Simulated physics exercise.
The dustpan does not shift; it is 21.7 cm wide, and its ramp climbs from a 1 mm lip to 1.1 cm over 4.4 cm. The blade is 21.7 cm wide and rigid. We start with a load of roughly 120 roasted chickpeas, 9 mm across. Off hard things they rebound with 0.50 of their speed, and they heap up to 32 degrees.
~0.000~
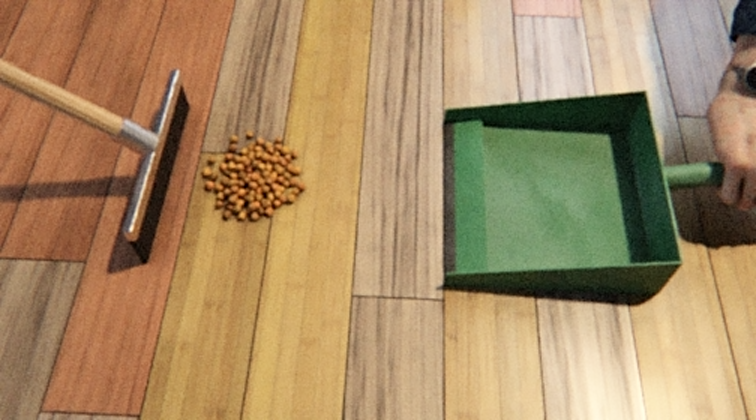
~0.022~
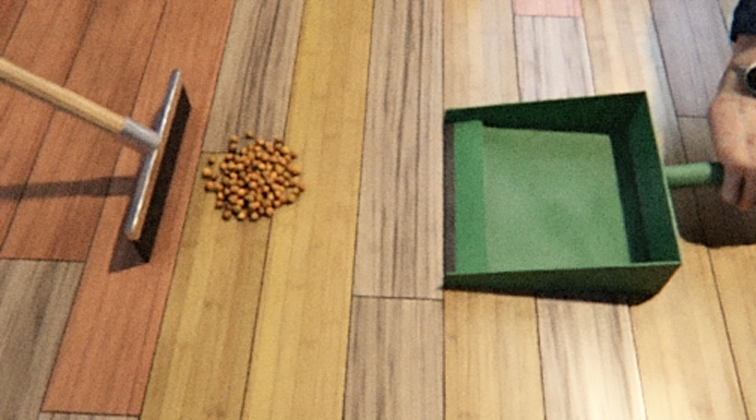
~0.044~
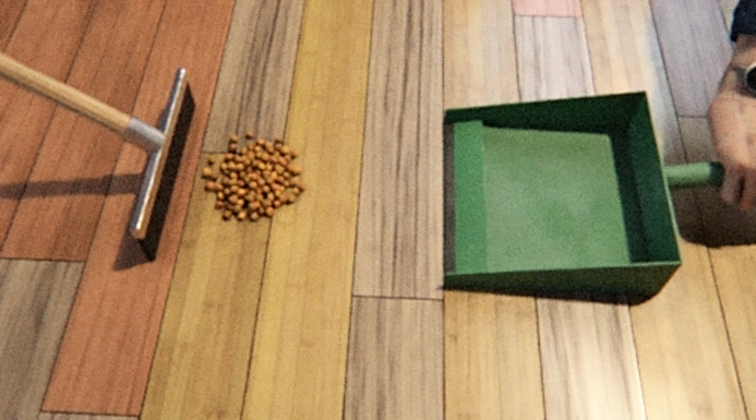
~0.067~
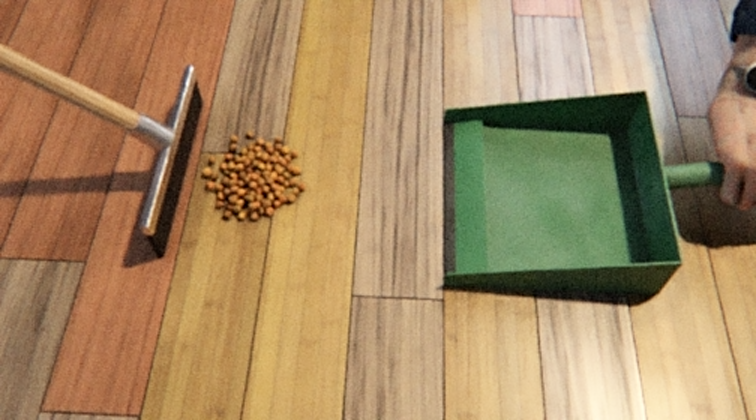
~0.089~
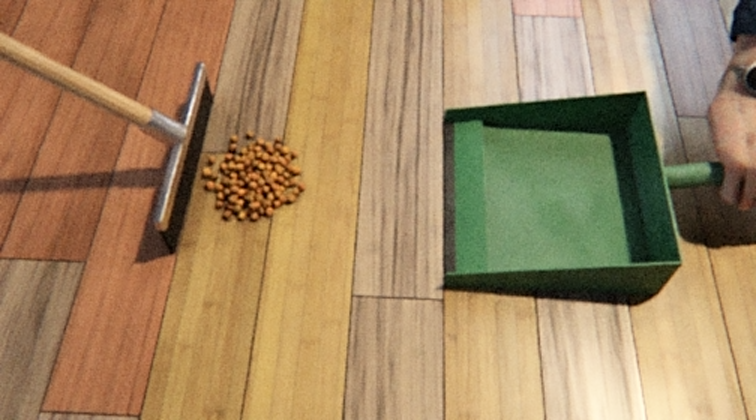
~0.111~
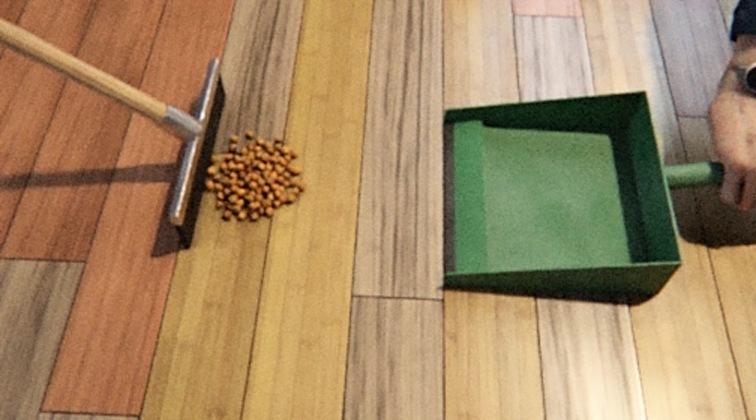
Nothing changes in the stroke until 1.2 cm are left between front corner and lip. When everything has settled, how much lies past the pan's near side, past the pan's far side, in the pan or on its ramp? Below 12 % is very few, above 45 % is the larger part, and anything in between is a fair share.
Past the pan's near side: Very few, past the pan's far side: A fair share, in the pan or on its ramp: A fair share.
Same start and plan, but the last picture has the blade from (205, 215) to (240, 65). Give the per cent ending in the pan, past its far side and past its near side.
Pan 45 % / far 25 % / near 5 %.
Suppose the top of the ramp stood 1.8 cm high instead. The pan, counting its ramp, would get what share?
Estimated share: Around 20 in a hundred.
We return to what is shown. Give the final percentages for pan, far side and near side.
Tally in %: Near side 0; far side 30; pan 25.
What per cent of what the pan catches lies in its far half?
100 per cent.
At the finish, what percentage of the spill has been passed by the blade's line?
Estimate: Near 25 %.
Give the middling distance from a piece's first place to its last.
It works out to roughly 24 cm.
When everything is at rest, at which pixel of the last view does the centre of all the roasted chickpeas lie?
Approximately (454, 154) in the last view.
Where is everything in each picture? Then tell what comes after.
Blade from (131, 235) to (176, 79), moved 0.0 cm, 0 of the pieces shifted so far; middle of the pieces at (258, 174); pan at (560, 203), in the first frame.
Blade from (133, 234) to (178, 79), moved 0.2 cm, 0 of the pieces shifted so far; middle of the pieces at (258, 174), in the second frame.
Blade from (138, 232) to (183, 77), moved 0.7 cm, 0 of the pieces shifted so far; middle of the pieces at (258, 174), in the third frame.
Blade from (148, 229) to (191, 75), moved 1.7 cm, 0 of the pieces shifted so far; middle of the pieces at (258, 174), in the fourth frame.
Blade from (161, 225) to (202, 72), moved 3.0 cm, 0 of the pieces shifted so far; middle of the pieces at (258, 174), in the fifth frame.
Blade from (176, 219) to (215, 68), moved 4.6 cm, 1 of the pieces shifted so far; middle of the pieces at (258, 174); pan at (560, 203). The blade's pace is about 0.76 m/s, heading 26 degrees away from the viewer's side, in the sixth frame.
After 0.31 s, middle of the blade 14 cm from the lip; 0 % over the lip, far side 5 %, near side 0 %.
Then, at 0.43 s, middle of the blade 6 cm from the lip; 0 % over the lip, far side 20 %, near side 0 %.
Then, at 0.69 s, middle of the blade 1 cm from the lip; 30 % over the lip, far side 30 %, near side 0 %.
In the end, at 1.3 s, near side 0 %, far side 30 %, pan 25 %, in front of the lip or behind the blade 45 %.
